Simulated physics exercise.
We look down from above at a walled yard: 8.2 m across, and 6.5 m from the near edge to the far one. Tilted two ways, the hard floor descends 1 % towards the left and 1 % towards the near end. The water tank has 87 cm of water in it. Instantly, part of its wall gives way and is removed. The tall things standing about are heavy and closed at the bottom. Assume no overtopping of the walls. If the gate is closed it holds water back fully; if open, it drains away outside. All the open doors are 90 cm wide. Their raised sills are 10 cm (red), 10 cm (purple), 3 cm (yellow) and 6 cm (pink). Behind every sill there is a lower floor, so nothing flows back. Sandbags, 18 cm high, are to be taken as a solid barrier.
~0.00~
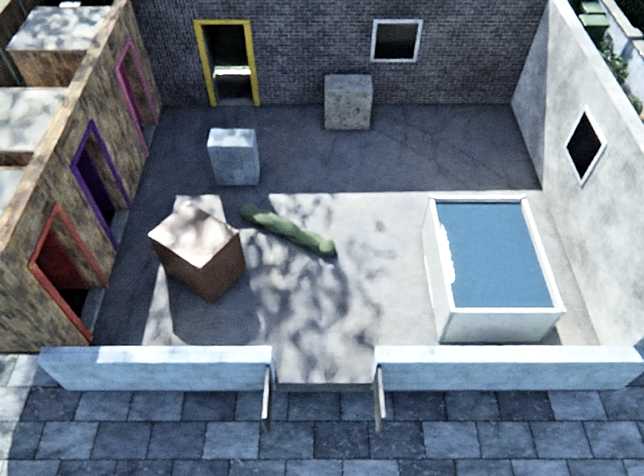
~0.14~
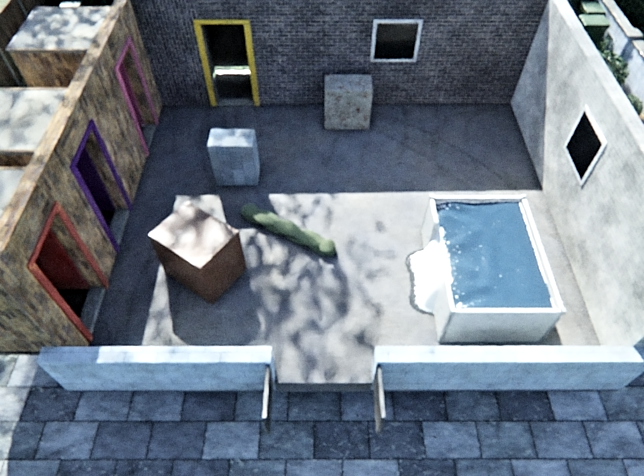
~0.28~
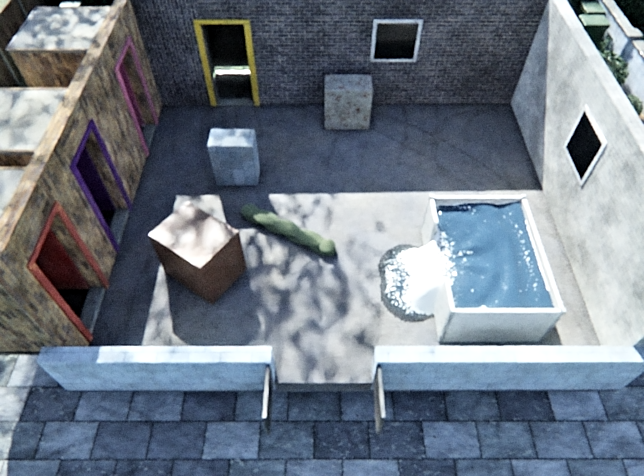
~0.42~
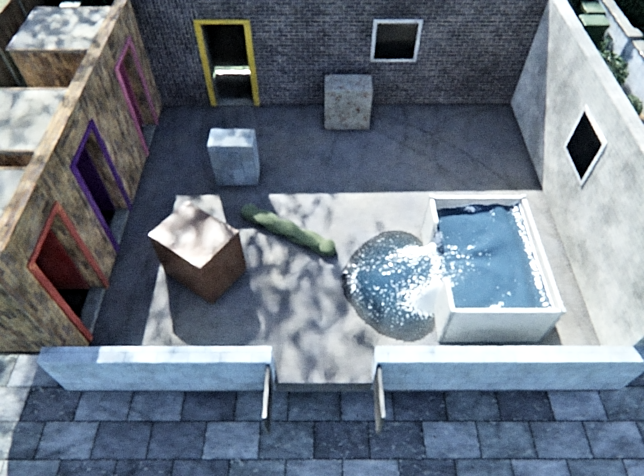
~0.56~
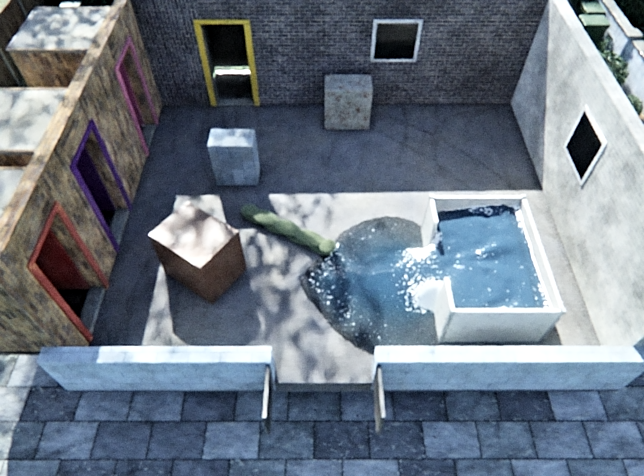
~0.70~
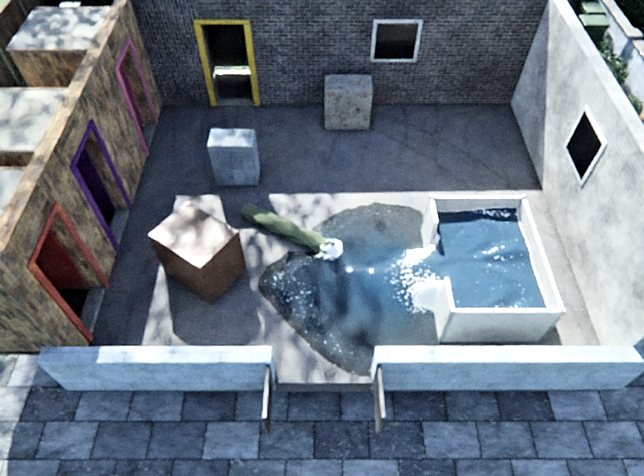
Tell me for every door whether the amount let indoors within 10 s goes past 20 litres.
Here it is: The red door goes past it; the purple door stays short of it; the yellow door goes past it; the pink door goes past it.
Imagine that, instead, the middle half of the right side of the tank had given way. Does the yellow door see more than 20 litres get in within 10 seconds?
So, yellow door: Within bounds.
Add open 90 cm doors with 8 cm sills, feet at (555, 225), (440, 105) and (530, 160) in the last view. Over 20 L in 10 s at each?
Note, doorways in listed order: Stays short, stays short, stays short.
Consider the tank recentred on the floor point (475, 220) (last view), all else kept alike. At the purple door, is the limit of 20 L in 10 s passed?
So the purple door tops the limit.
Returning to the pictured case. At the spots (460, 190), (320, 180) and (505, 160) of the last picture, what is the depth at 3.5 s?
Roughly 0, 1, 0 cm.
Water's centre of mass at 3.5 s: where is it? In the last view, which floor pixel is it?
The water is centred near (309, 262).
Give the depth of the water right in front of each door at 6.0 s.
Centimetres: Red 15 / purple 5 / yellow 10 / pink 10.
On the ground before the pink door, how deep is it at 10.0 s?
It's some 10.0 centimetres deep.
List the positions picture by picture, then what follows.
The first picture shows the water tank at (490, 252) is whole and still, 87 cm deep.
In the second picture, water pours out at (436, 272) and has run 0.6 m, to (415, 255); typically 10 cm deep outside, 87 cm at the water tank's back.
In the third picture, water pours out at (435, 272) and has run 0.9 m, to (394, 310); typically 14 cm deep outside, 82 cm at the water tank's back.
In the fourth picture, the front is at (347, 280), 1.5 m from the gap at (435, 273); 2.3 m2 of floor is under water; 75 cm left at the back of the water tank.
In the fifth picture, the front is at (309, 275), 2.2 m from the gap at (435, 273); 4.4 m2 of floor is under water; 73 cm left at the back of the water tank.
In the sixth picture, water pours out at (436, 272) and has run 3.0 m, to (264, 289); typically 6 cm deep outside, 68 cm at the water tank's back.
After 1.4 s water covers 30 % of the floor and is deepest (41 cm) near (425, 280); red door not reached, purple door not reached, yellow door not reached, pink door not reached.
After 2.2 s water covers 40 % of the floor and is deepest (52 cm) near (82, 369); red door 12 cm at the sill, 0 L in, purple door not reached, yellow door not reached, pink door not reached.
After 3.5 s water covers 55 % of the floor and is deepest (30 cm) near (82, 369); red door 20 cm at the sill, 41 L in, purple door 10 cm at the sill, 1 L in, yellow door 7 cm at the sill, 15 L in, pink door 6 cm at the sill, 0 L in.
After 6.0 s water covers 60 % of the floor and is deepest (16 cm) near (95, 327); red door 15 cm at the sill, 116 L in, purple door 5 cm at the sill, 5 L in, yellow door 10 cm at the sill, 54 L in, pink door 10 cm at the sill, 6 L in.
After 10.0 s water covers 70 % of the floor and is deepest (13 cm) near (82, 369); red door 10 cm at the sill, 132 L in, purple door 8 cm at the sill, 5 L in, yellow door 8 cm at the sill, 128 L in, pink door 10 cm at the sill, 63 L in.
